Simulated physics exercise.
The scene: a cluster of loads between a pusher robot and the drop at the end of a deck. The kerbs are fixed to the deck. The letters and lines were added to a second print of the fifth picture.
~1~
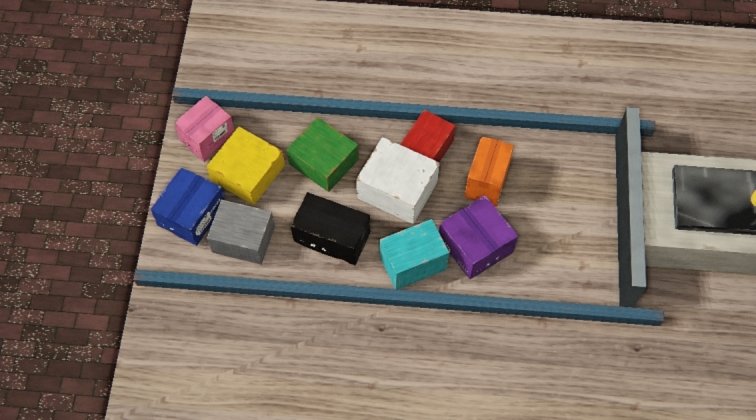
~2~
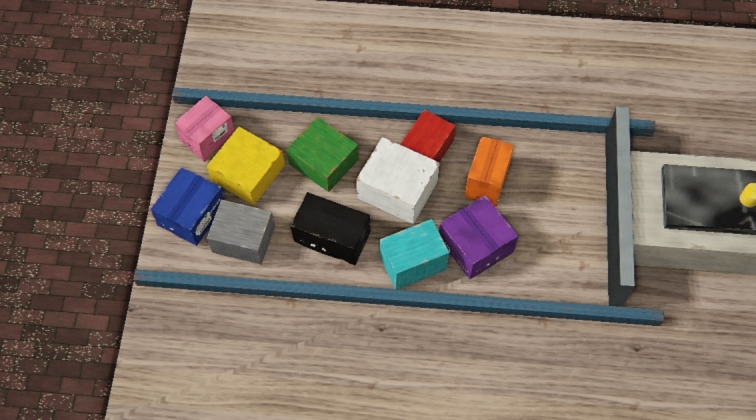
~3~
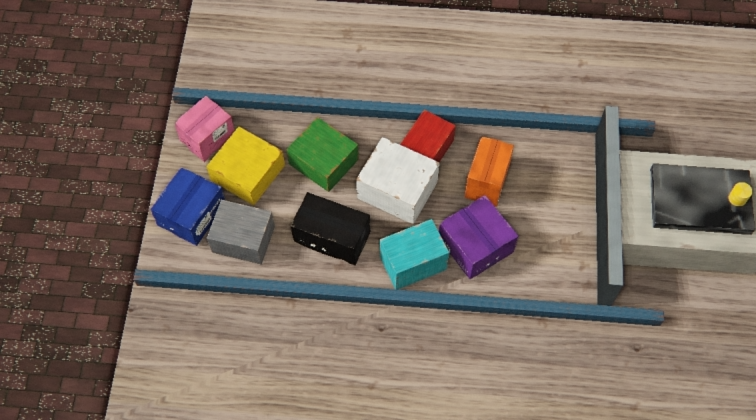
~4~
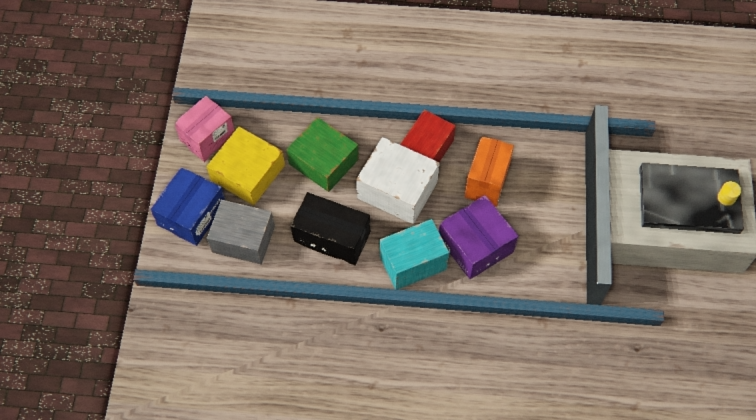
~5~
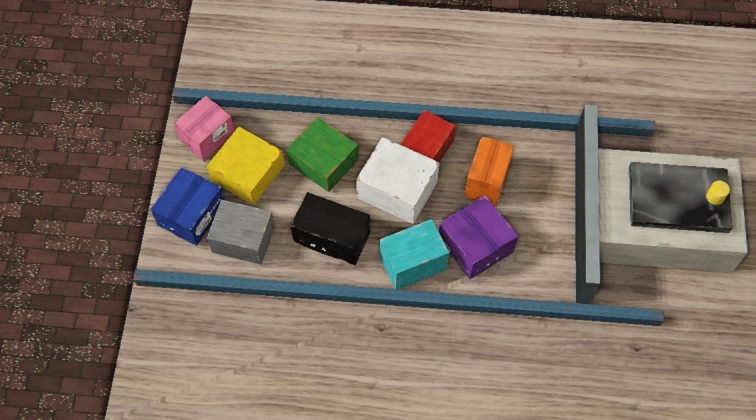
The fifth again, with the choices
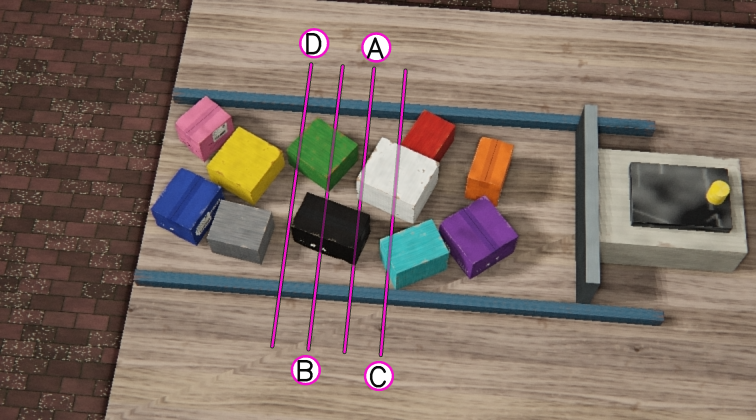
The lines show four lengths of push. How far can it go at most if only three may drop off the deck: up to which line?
As far as mark D.
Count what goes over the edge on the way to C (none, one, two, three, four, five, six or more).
By then, none.
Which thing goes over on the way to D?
The blue parcel goes over.
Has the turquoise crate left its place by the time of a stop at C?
Yes.
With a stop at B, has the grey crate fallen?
No.
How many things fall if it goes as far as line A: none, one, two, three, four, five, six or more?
By then, none.
On the marked copy, A at (360, 200); B at (327, 198); C at (394, 203); D at (293, 195).
With D. Early on, robot (563, 188); turquoise crate (388, 258); purple box (434, 228).
Further on, robot (454, 180); yellow crate (231, 160); grey crate (217, 246).
At the end, robot (374, 174); blue parcel over the edge; grey crate (139, 238); one fallen.
As for the rest, A is within the limit but short; B is within the limit but short; C is within the limit but short.
